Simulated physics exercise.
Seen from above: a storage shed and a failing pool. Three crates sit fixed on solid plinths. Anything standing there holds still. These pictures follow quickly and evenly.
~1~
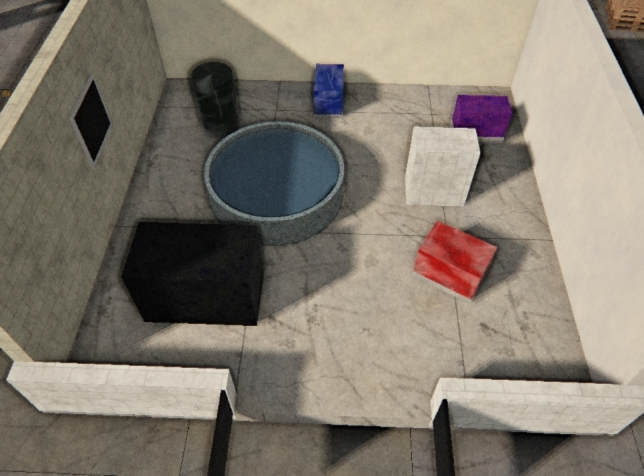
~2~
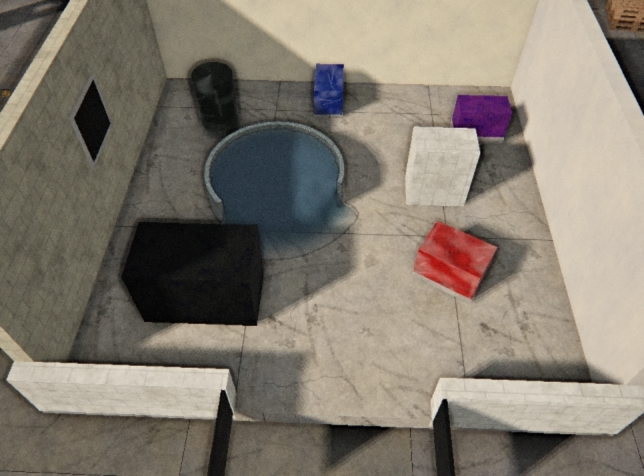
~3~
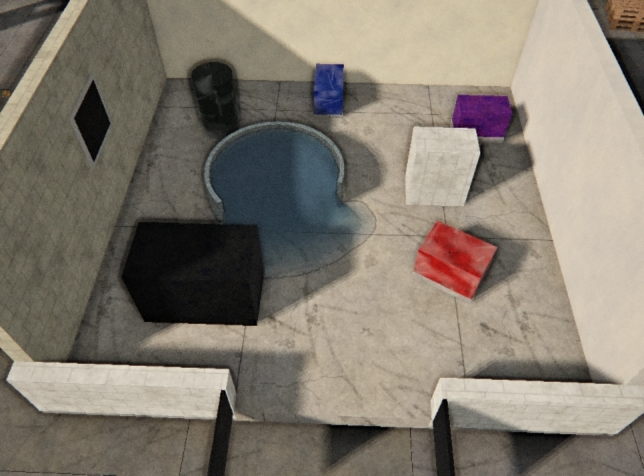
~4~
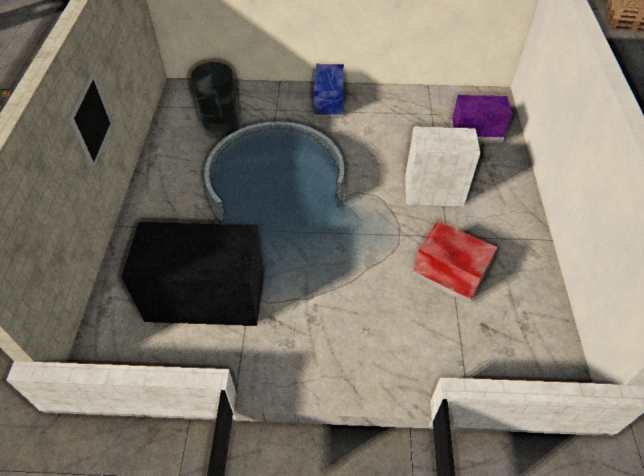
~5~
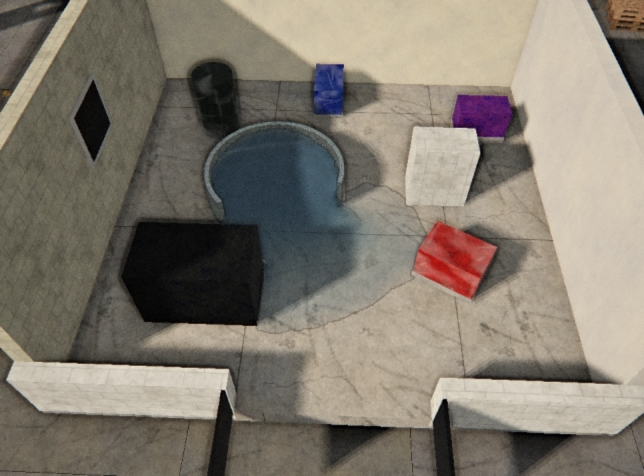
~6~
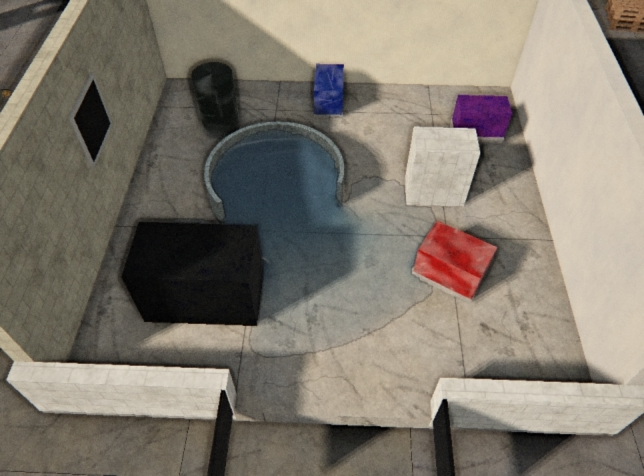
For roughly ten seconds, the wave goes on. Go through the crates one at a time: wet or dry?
My prediction: The purple crate is spared; the red crate is hit; the blue crate is spared.
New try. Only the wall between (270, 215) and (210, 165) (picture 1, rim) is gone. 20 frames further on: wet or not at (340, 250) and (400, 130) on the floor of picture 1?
Inundated, then untouched.
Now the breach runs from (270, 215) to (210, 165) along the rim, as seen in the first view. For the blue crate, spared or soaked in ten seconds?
I'd say blue is hit by the flood.
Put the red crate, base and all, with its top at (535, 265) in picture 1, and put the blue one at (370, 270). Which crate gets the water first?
Blue crate.
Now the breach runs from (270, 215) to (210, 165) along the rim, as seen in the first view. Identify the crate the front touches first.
My pick is the red one.
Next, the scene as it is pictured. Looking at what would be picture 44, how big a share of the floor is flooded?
That works out to some 75 in a hundred.
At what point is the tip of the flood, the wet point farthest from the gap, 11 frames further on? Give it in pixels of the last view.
I reckon the front has reached (588, 407) by then.
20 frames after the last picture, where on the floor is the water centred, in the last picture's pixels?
I'd say near (315, 258).
A moment on, water covers 30 % of the floor; the purple crate not reached, the red crate water round its plinth, the blue crate not reached.
Next, water covers 40 % of the floor; the purple crate not reached, the red crate water round its plinth, the blue crate not reached.
Then, water covers 55 % of the floor; the purple crate not reached, the red crate water round its plinth, the blue crate not reached.
Later, water covers 75 % of the floor; the purple crate water round its plinth, the red crate water round its plinth, the blue crate water round its plinth.
In the end, water covers 95 % of the floor; the purple crate stayed above the water, the red crate was topped, the blue crate stayed above the water.
